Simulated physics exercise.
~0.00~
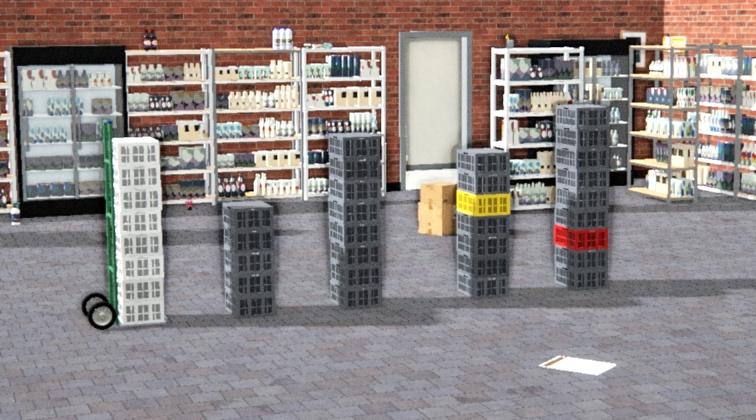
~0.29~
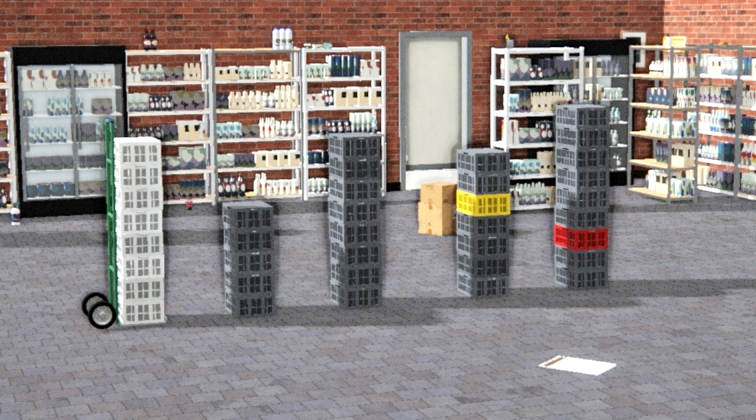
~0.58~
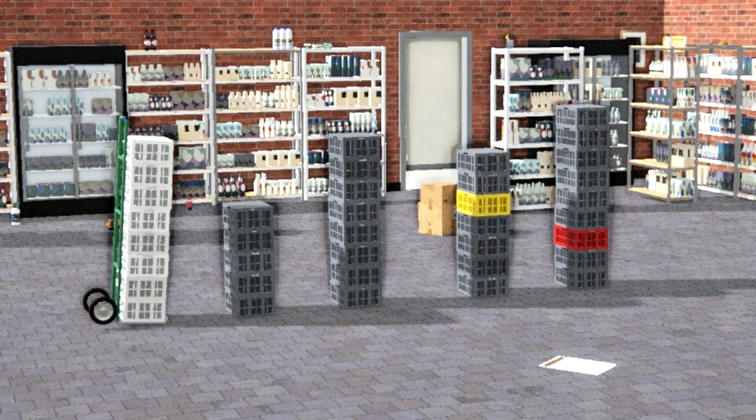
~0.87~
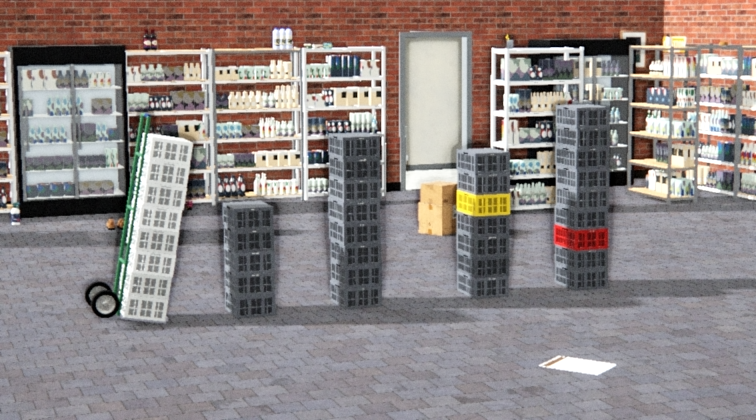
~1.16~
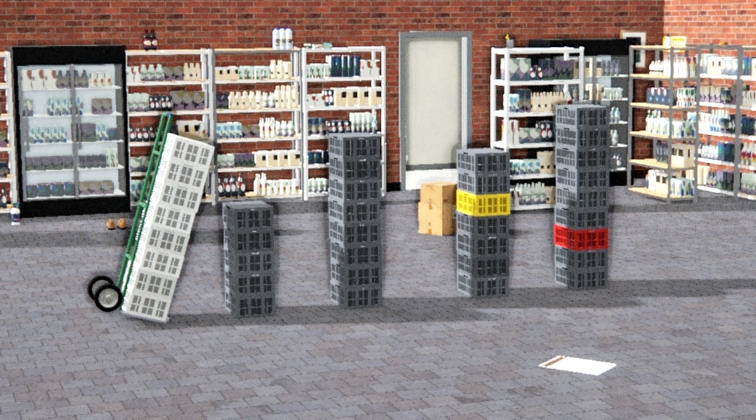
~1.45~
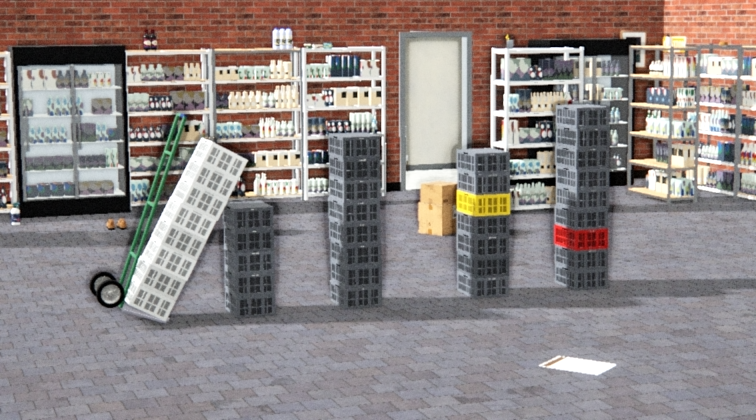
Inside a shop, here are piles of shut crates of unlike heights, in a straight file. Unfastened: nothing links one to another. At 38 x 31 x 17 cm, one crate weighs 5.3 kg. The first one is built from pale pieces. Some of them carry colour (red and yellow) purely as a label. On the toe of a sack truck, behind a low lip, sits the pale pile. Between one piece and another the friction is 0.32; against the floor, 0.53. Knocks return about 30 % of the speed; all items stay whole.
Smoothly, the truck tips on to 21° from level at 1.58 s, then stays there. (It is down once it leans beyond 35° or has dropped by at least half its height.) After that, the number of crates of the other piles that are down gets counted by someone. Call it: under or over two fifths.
Under.
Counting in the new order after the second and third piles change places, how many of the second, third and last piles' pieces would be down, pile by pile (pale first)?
After the swap, the second pile would have 8 down, the third 4 and the last 0.
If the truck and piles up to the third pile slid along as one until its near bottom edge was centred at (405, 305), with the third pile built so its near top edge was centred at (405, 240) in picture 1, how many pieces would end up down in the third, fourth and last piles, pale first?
Down by pile: Third 1, fourth 0, last 0.
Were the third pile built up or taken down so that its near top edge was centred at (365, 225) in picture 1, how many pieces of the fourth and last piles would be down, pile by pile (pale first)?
Fourth 0, last 0.
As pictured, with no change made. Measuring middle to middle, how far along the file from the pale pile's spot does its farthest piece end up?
150 cm.
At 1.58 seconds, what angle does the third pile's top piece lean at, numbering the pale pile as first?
That piece is at some 0°.
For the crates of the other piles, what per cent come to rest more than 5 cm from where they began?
The answer is 30 percent.
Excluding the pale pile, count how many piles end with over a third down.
Looks like 1 of them in total.
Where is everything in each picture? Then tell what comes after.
In the first picture (pixels give the middle of a visible side), truck frame (111, 164) 0° forward; red crate (592, 239); yellow crate (493, 205); none of the others has stirred.
In the second picture, truck frame (113, 163) 1° forward; red crate (592, 239).
In the third picture, truck frame (125, 160) 5° forward, top of the pale pile leaning 5°; red crate (592, 239); none of the others has stirred.
In the fourth picture, truck frame (143, 156) 11° forward, top of the pale pile leaning 11°; red crate (592, 239); none of the others has stirred.
In the fifth picture, truck frame (161, 155) 17° forward, top of the pale pile leaning 17°; red crate (592, 239); none of the others has stirred.
In the sixth picture, truck frame (172, 155) 21° forward, top of the pale pile leaning 29°; red crate (592, 239); yellow crate (493, 205); none of the others has stirred.
After 1.58 s, 2 of the pale pile down; none of the 29 other crates down, 1 disturbed.
After 1.84 s, 8 of the pale pile down; none of the 29 other crates down, 3 disturbed.
After 2.20 s, 8 of the pale pile down; none of the 29 other crates down, 6 disturbed.
After 2.64 s, 7 of the pale pile down; 2 of the 29 other crates down.
In the end (3.4 s), 7 of the pale pile down; 3 of the 29 other crates down; red crate unmoved; yellow crate unmoved. That is 10 per cent. From the last view, middles, red crate near (581, 236), yellow crate near (483, 202).
